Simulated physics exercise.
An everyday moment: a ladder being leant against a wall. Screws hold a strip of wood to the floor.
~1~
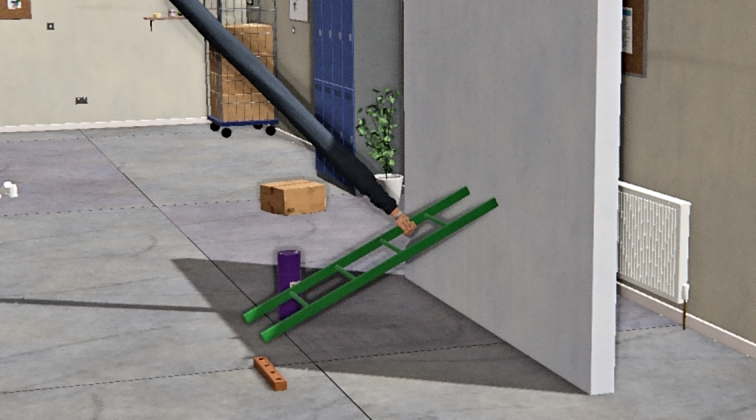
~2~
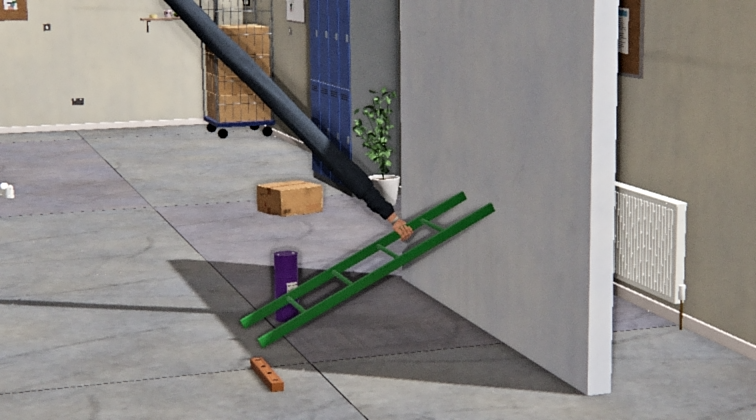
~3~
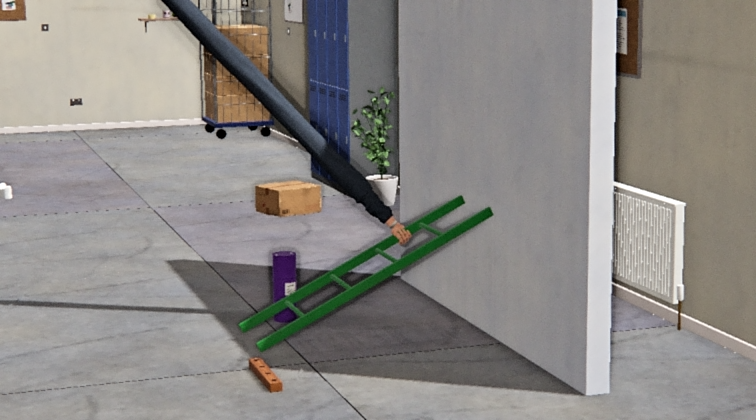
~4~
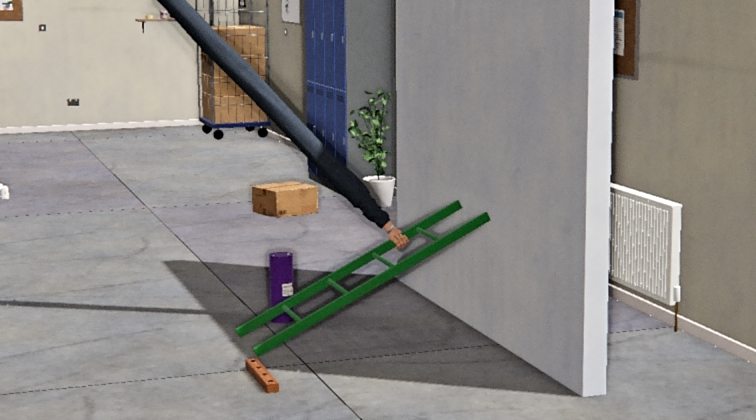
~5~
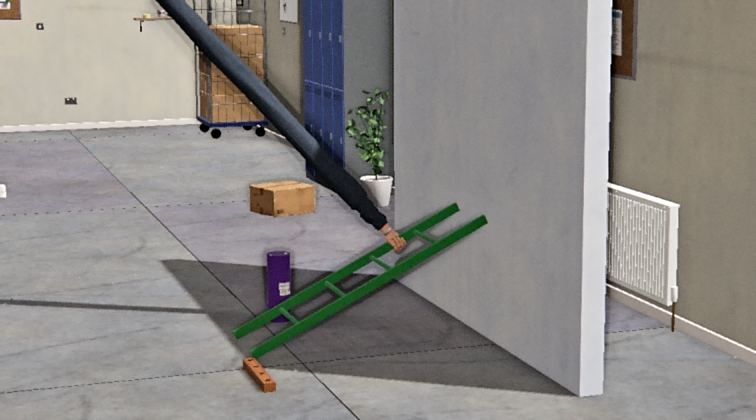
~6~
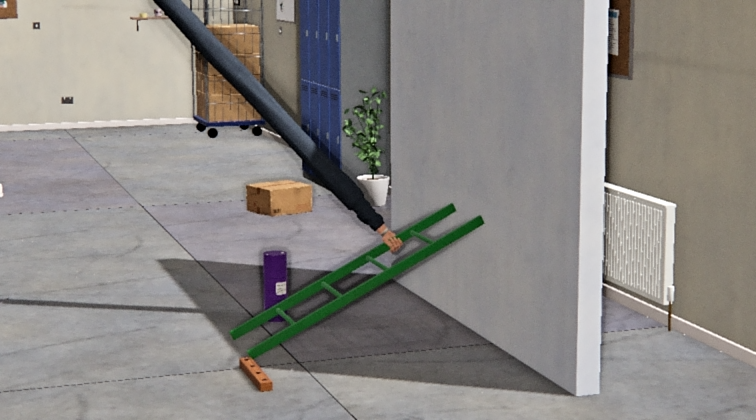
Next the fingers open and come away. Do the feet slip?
The green ladder gives way at the feet.
Then, 0.22 s later than the last frame, green ladder tilted by 7° near (351, 293).
Then, 0.30 s later than the last frame, green ladder tilted by 15° near (346, 311).
Then, 0.36 s later than the last frame, green ladder tilted by 23° near (343, 329).
When it is over, the green ladder slides out and falls, near (342, 336); the rest as before.
